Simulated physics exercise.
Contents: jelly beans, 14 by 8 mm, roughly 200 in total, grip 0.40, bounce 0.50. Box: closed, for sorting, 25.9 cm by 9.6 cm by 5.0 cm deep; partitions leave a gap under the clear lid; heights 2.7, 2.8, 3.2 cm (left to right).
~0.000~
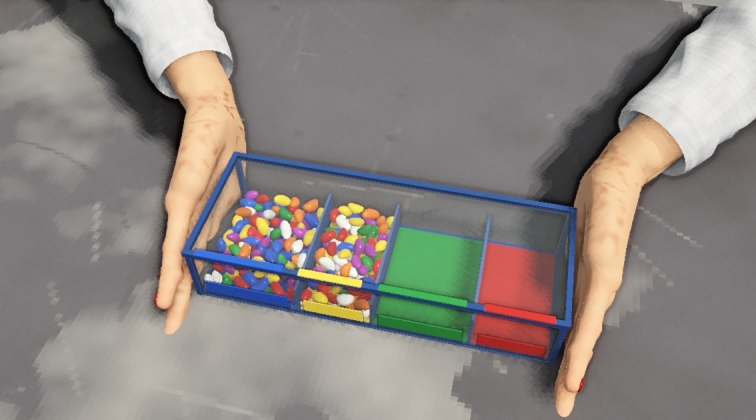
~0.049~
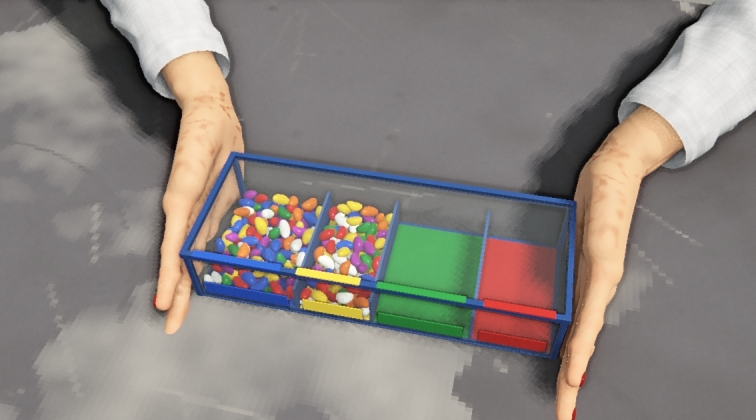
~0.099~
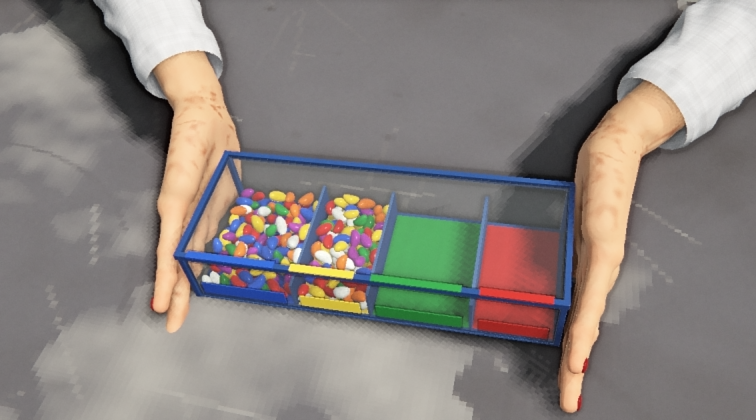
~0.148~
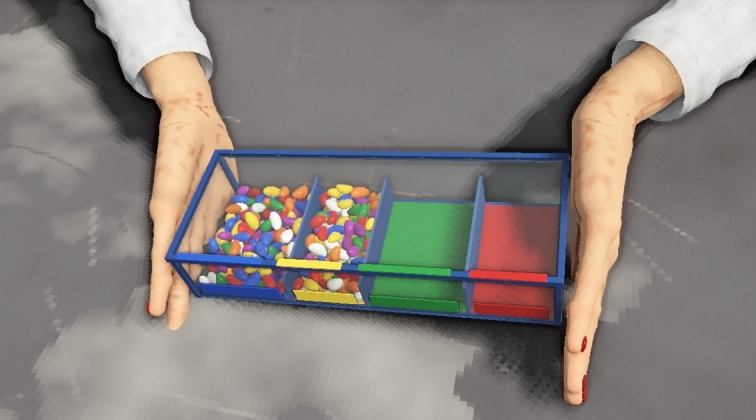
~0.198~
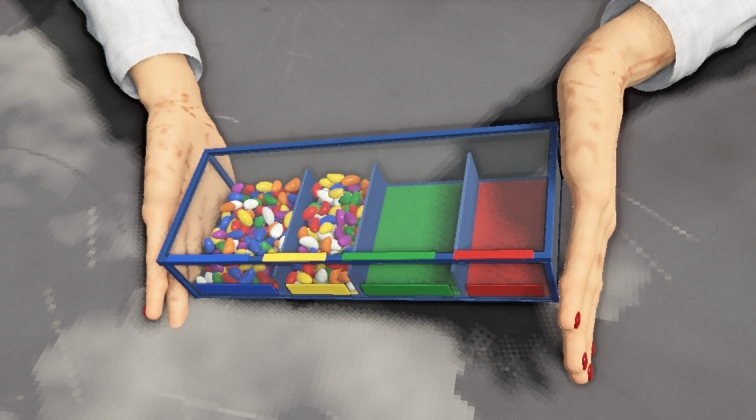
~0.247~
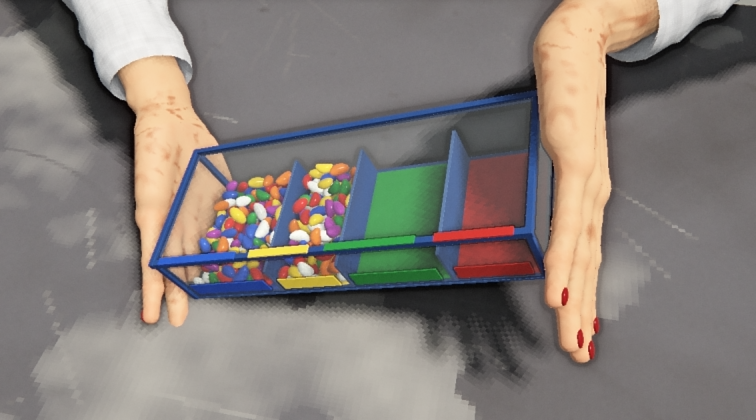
At the start, two hands hold a clear, blue-edged box of colourful jelly beans, which fill the blue and yellow sections while the green and red ones sit empty. The hands then tilt the box steadily, raising its right end and lowering its left, with the beans still in the two left sections.
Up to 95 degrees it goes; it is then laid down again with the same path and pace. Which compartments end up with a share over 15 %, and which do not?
In order: Red: Stays behind the line; blue: Crosses the line; green: Stays behind the line; yellow: Stays behind the line.
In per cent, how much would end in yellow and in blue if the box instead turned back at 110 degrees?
Yellow 5 %, blue 95 %.
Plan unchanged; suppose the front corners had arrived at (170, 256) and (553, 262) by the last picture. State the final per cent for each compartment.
The compartments end with red 0 per cent, blue 85 per cent, green 0 per cent and yellow 15 per cent.
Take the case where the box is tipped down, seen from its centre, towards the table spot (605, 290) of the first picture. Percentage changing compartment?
That would be close to 80 per cent.
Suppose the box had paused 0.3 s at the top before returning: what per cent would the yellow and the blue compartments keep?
Final amounts would be yellow 10% and blue 90%.
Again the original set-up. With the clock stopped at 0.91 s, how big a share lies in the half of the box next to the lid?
About 50 per cent.
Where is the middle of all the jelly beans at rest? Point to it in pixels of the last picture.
Centre at rest, approx.: (253, 255) px.
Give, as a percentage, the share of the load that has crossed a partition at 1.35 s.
30 %.
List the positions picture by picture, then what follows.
Box tilt 0 degrees, front corners at (189, 251) and (564, 323); blue 60 %, yellow 40 %, in the first picture.
Box tilt 1 degrees, front corners at (187, 252) and (565, 317), in the second picture.
Box tilt 5 degrees, front corners at (181, 254) and (563, 302), lowest corner left front, in the third picture.
Box tilt 11 degrees, front corners at (173, 256) and (557, 279), lowest corner left front, in the fourth picture.
Box tilt 18 degrees, front corners at (164, 259) and (545, 254), lowest corner left front, in the fifth picture.
Box tilt 24 degrees, front corners at (156, 262) and (526, 230), lowest corner left front; blue 60 %, yellow 40 %. The box's pace is about 130 degrees a second, in the sixth picture.
After 0.91 s, tilt 94 degrees; blue 80 %, yellow 20 %.
Then, at 1.35 s, tilt 40 degrees; blue 90 %, yellow 10 %.
After 1.87 s, tilt 0 degrees; blue 90 %, yellow 10 %.
At rest (2.2 s), red 0 %, blue 90 %, green 0 %, yellow 10 %.
